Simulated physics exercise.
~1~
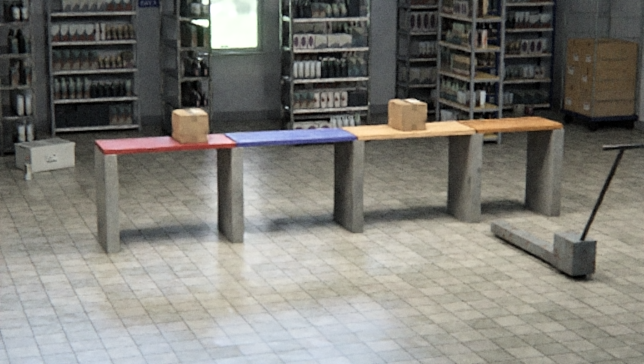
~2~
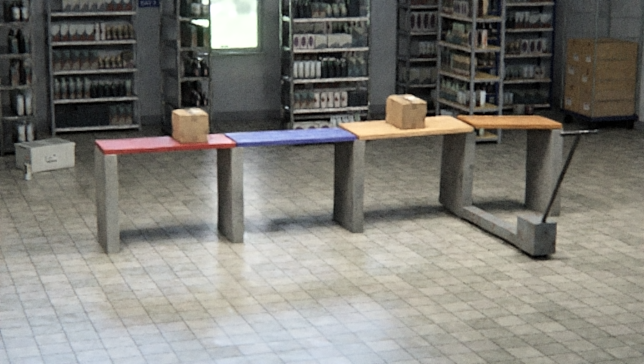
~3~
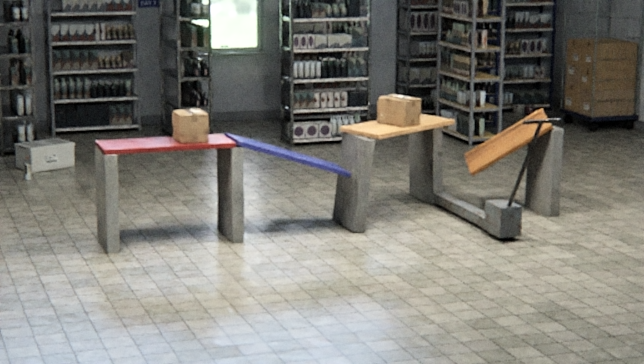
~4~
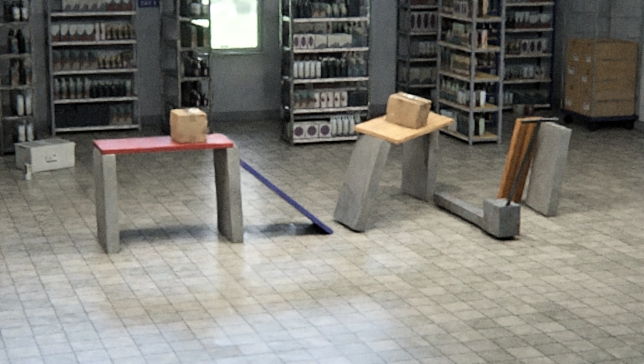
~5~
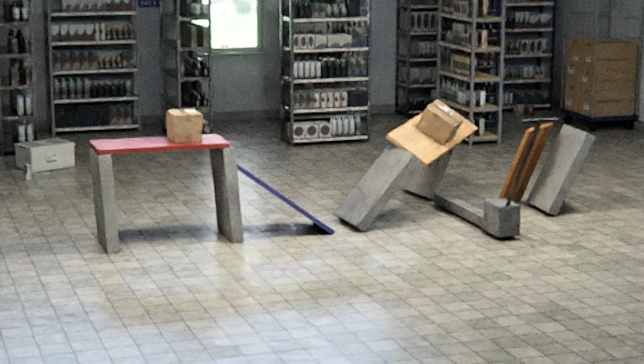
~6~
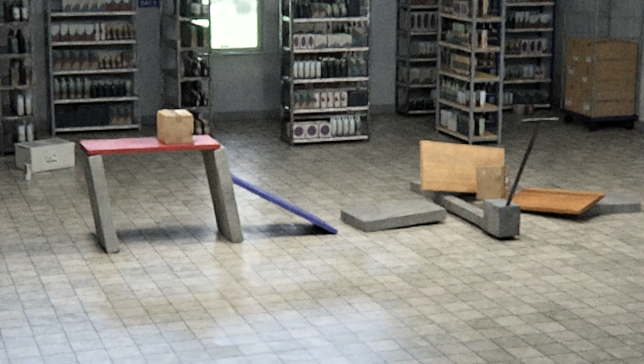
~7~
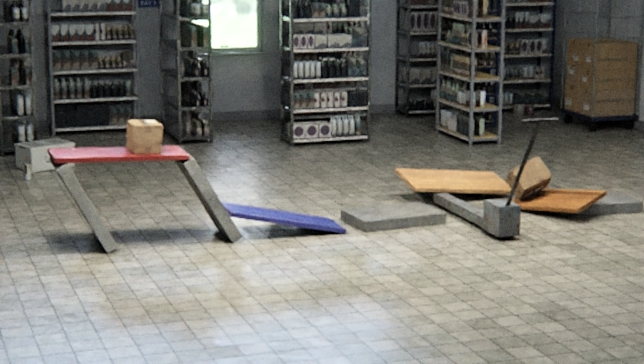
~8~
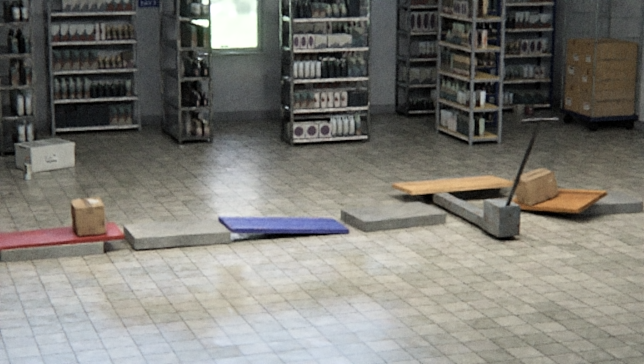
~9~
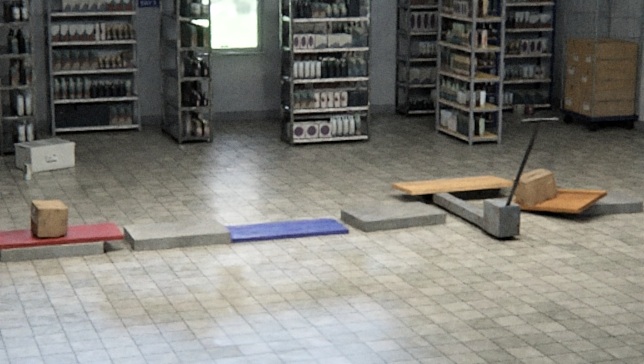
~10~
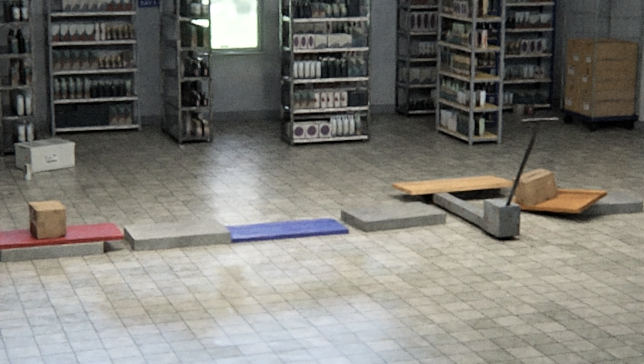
The clip shows a jack sliding in low at the right end of a row of boards on upright blocks carrying two cartons; the orange boards, blue board and uprights topple, then the red board's end sways left and collapses, leaving everything lying low across the floor.
